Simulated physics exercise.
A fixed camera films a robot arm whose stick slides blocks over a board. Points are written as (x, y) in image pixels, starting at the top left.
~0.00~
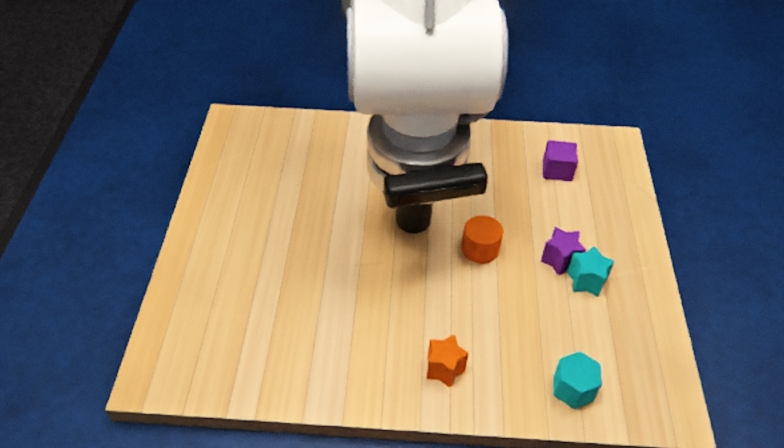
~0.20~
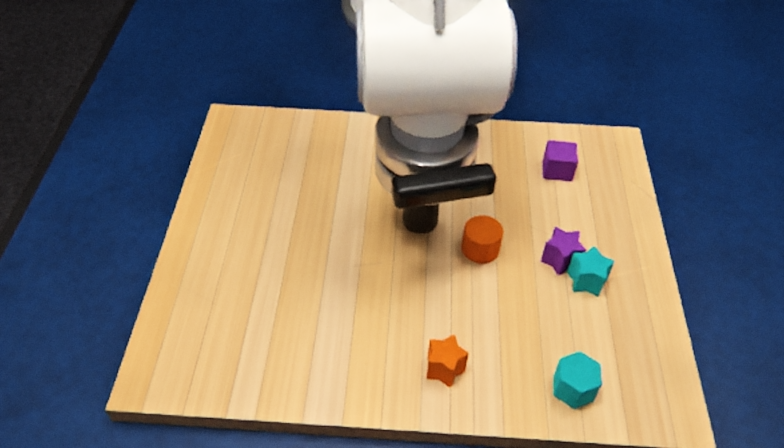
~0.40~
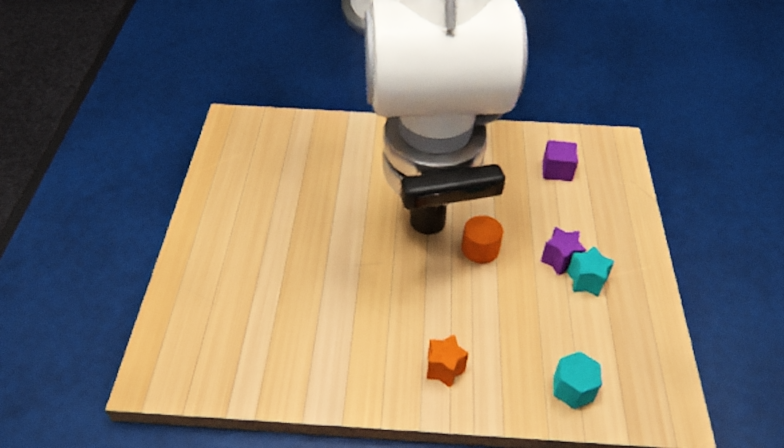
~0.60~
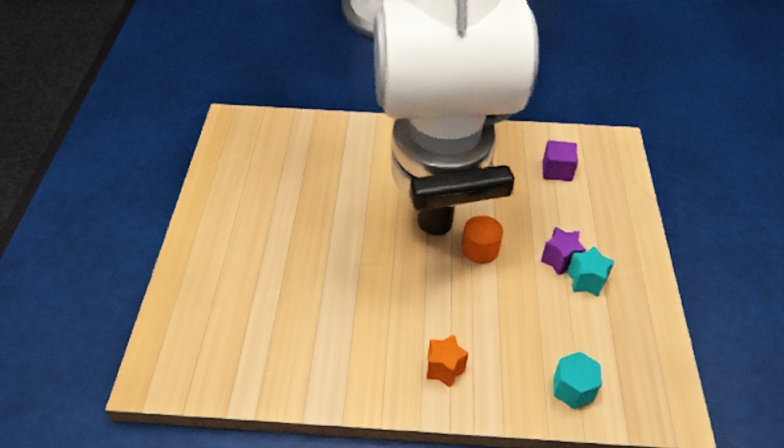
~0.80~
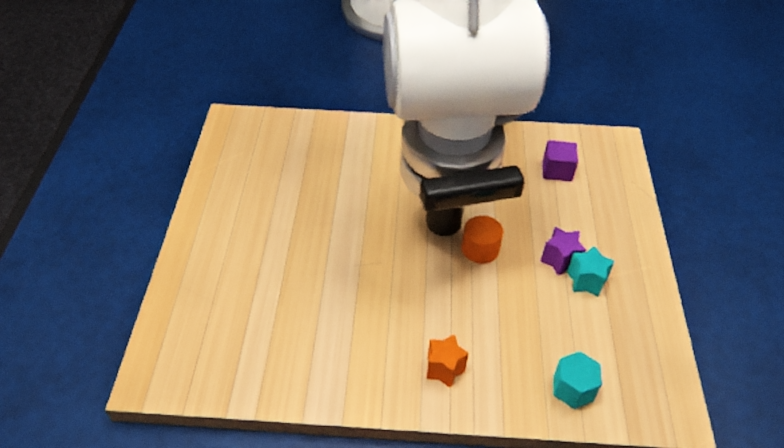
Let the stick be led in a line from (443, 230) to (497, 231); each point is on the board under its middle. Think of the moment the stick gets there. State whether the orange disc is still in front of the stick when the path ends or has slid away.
In the end it is beside or behind the stick.
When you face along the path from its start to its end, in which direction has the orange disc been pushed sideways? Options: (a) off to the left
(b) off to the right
My pick is b.
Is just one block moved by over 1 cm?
Yes
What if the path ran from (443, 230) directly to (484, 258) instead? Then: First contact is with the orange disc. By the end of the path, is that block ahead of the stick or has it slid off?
Still in front.
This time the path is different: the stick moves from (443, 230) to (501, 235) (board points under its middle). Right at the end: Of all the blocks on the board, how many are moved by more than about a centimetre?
1.
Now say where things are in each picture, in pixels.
The first picture shows tip of the stick at (413, 220), middles of tops, orange disc at (484, 229), purple star at (567, 241).
The second picture shows stick at (420, 221), nothing pushed.
The third picture shows stick at (428, 222), nothing pushed.
The fourth picture shows stick at (436, 222), nothing pushed.
The fifth picture shows stick at (444, 223), orange disc at (484, 229), purple star at (567, 241).
On the path given first. Halfway along, stick at (472, 224); orange disc at (499, 235).
At the end, stick at (498, 225); orange disc at (512, 240); purple star unmoved.
